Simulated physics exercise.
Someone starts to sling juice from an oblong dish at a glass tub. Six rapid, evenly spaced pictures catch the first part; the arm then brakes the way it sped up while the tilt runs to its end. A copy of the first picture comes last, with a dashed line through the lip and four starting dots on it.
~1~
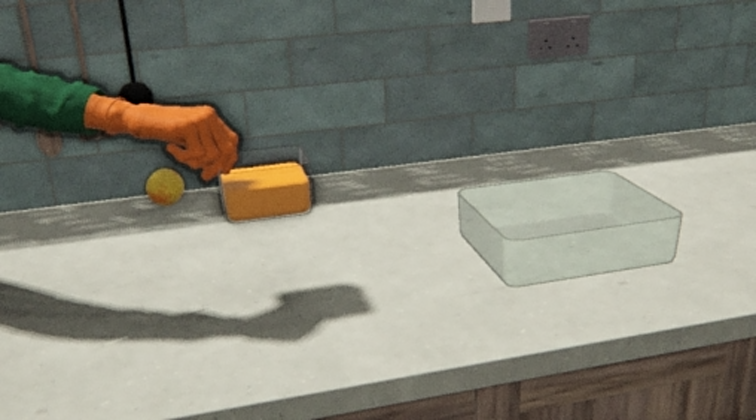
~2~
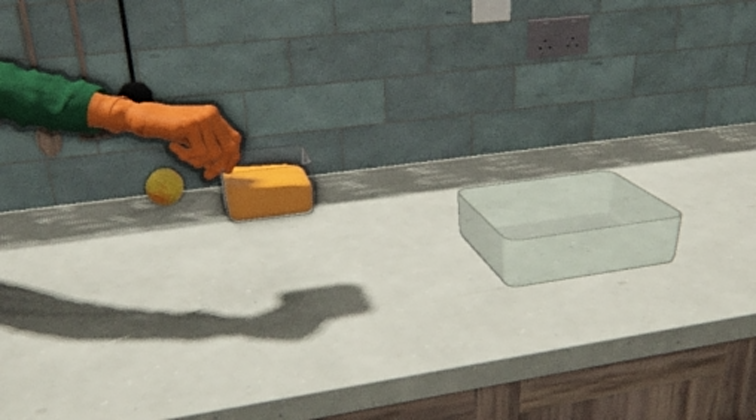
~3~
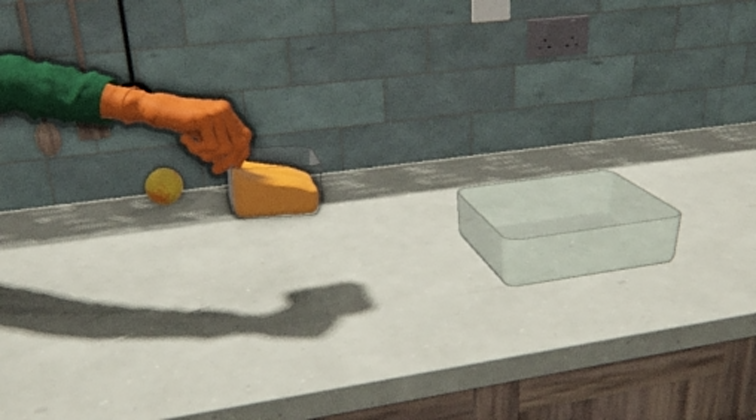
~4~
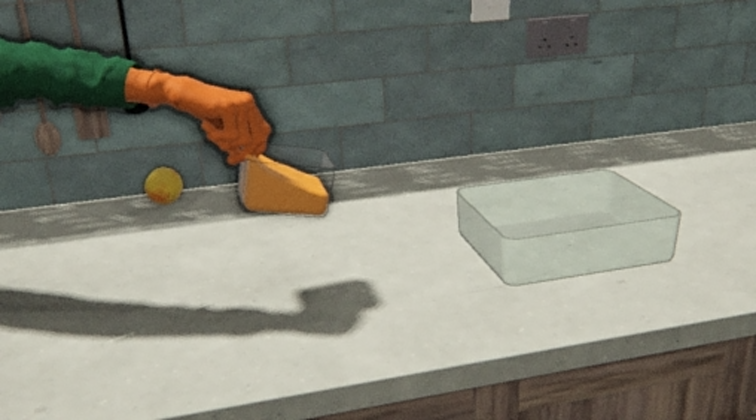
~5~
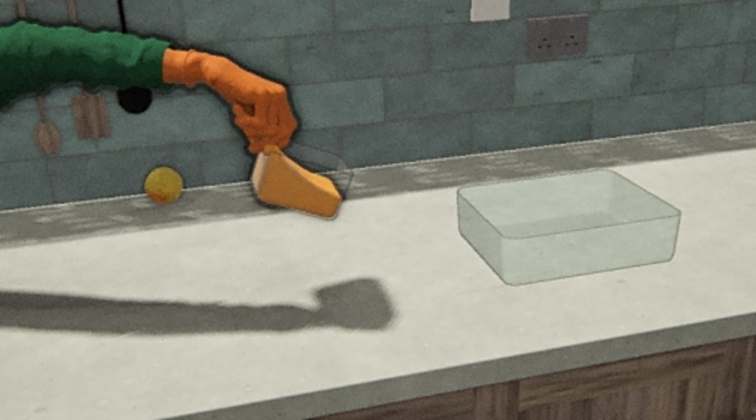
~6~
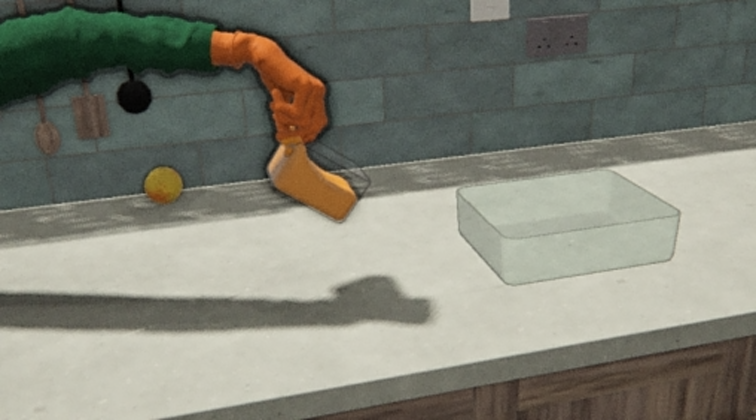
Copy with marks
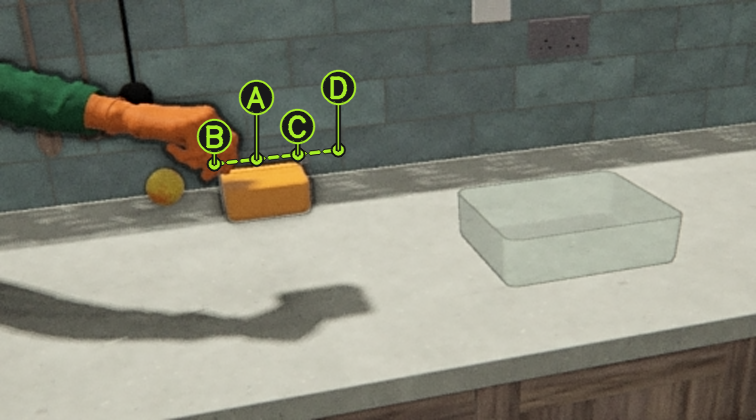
At the start, an orange-gloved hand with a green sleeve holds an oblong dish of orange juice, almost still, beside a yellow ball, with a clear glass tub to the right. The hand then moves right and tips the dish increasingly rightward, while the juice's surface slopes down toward the tub's side.
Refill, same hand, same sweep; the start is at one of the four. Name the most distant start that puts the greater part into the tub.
Use place D.
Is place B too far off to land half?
Yes, it does.
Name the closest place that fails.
It is C.
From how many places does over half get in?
One.
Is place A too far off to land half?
Yes.
On the marked copy, A at (256, 159); B at (214, 164); C at (297, 154); D at (338, 149).
For place A, about 0 % lands in the tub, 96 % falls short and 4 % goes beside or beyond.
For place B, about 0 % lands in the tub, 100 % falls short.
For place C, about 20 % lands in the tub, 75 % falls short and 6 % goes beside or beyond.
For place D, about 67 % lands in the tub, 17 % falls short and 16 % goes beside or beyond.
